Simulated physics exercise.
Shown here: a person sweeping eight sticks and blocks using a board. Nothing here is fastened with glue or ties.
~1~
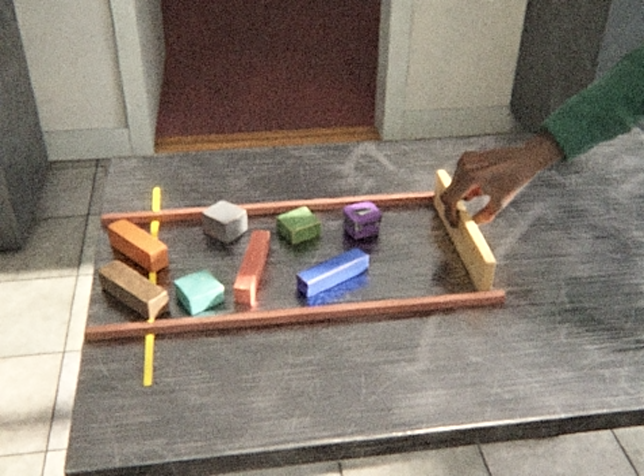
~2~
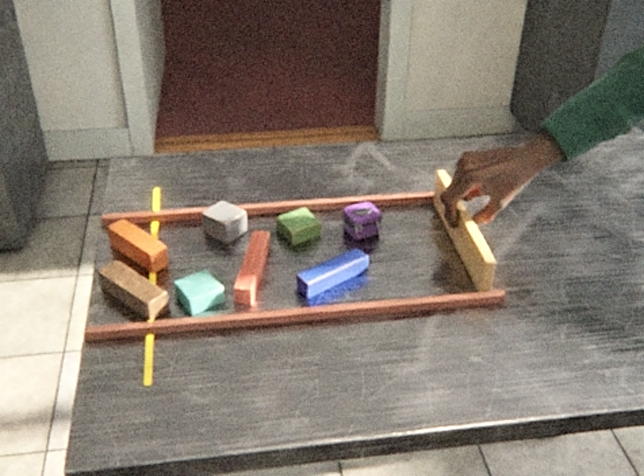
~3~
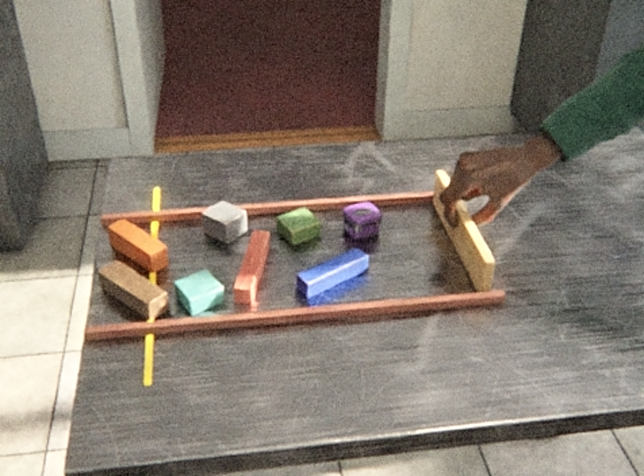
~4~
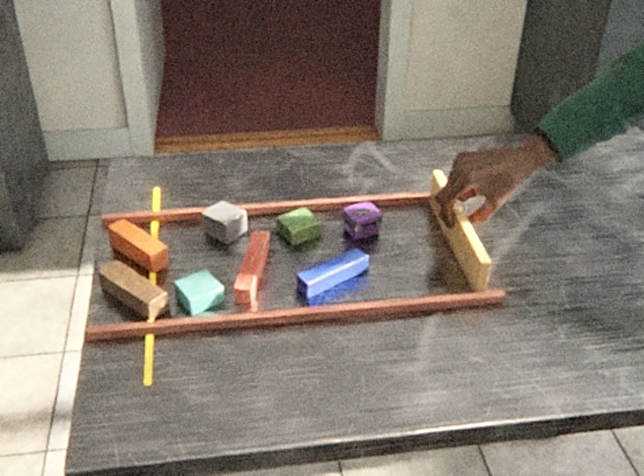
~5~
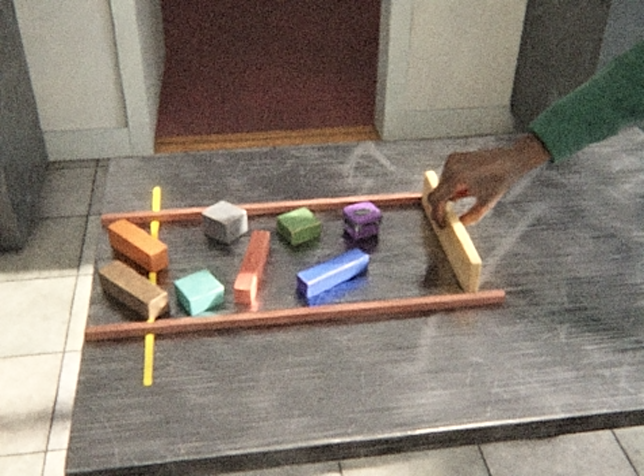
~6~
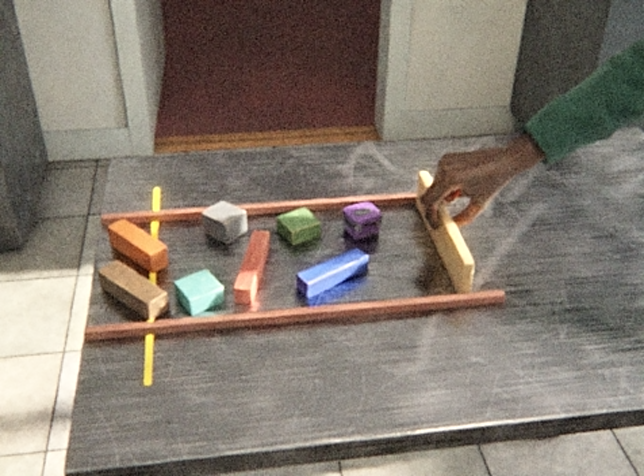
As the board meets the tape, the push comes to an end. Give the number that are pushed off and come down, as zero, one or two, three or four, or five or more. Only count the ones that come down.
Off the edge go more than two but under five.
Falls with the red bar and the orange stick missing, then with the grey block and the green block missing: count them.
Result: 2, then 1.
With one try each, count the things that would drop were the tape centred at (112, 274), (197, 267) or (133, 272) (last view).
Per try in turn: 6, 0, 5.
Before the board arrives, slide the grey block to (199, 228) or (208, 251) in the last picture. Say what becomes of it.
Grey block - first try slides off, second try is safe.
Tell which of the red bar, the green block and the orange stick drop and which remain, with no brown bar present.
The red bar survives; the green block survives; the orange stick tumbles off.
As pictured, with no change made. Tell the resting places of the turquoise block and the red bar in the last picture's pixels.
In the last picture the first middle sits at (93, 298) and the other at (123, 278).
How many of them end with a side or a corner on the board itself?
2 in contact.
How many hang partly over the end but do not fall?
Counting them gives 2.
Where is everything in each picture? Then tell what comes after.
The first frame shows brown bar (133, 289); orange stick (138, 245); turquoise block (199, 292); board (461, 229); tape (153, 270).
The second frame shows orange stick (138, 246); green block (299, 226).
The third frame shows turquoise block (199, 292); board (461, 229).
The fourth frame shows brown bar (133, 290); grey block (225, 222).
The fifth frame shows orange stick (138, 246); blue stick (333, 272).
The sixth frame shows brown bar (133, 290); orange stick (138, 246); turquoise block (199, 292); board (442, 230); tape (153, 270).
Early on, none off yet; brown bar at rest near (133, 290); orange stick at rest near (138, 246); turquoise block at rest near (199, 292).
Finally, the number that fall off is three or four; lost, grey block, orange stick and brown bar.
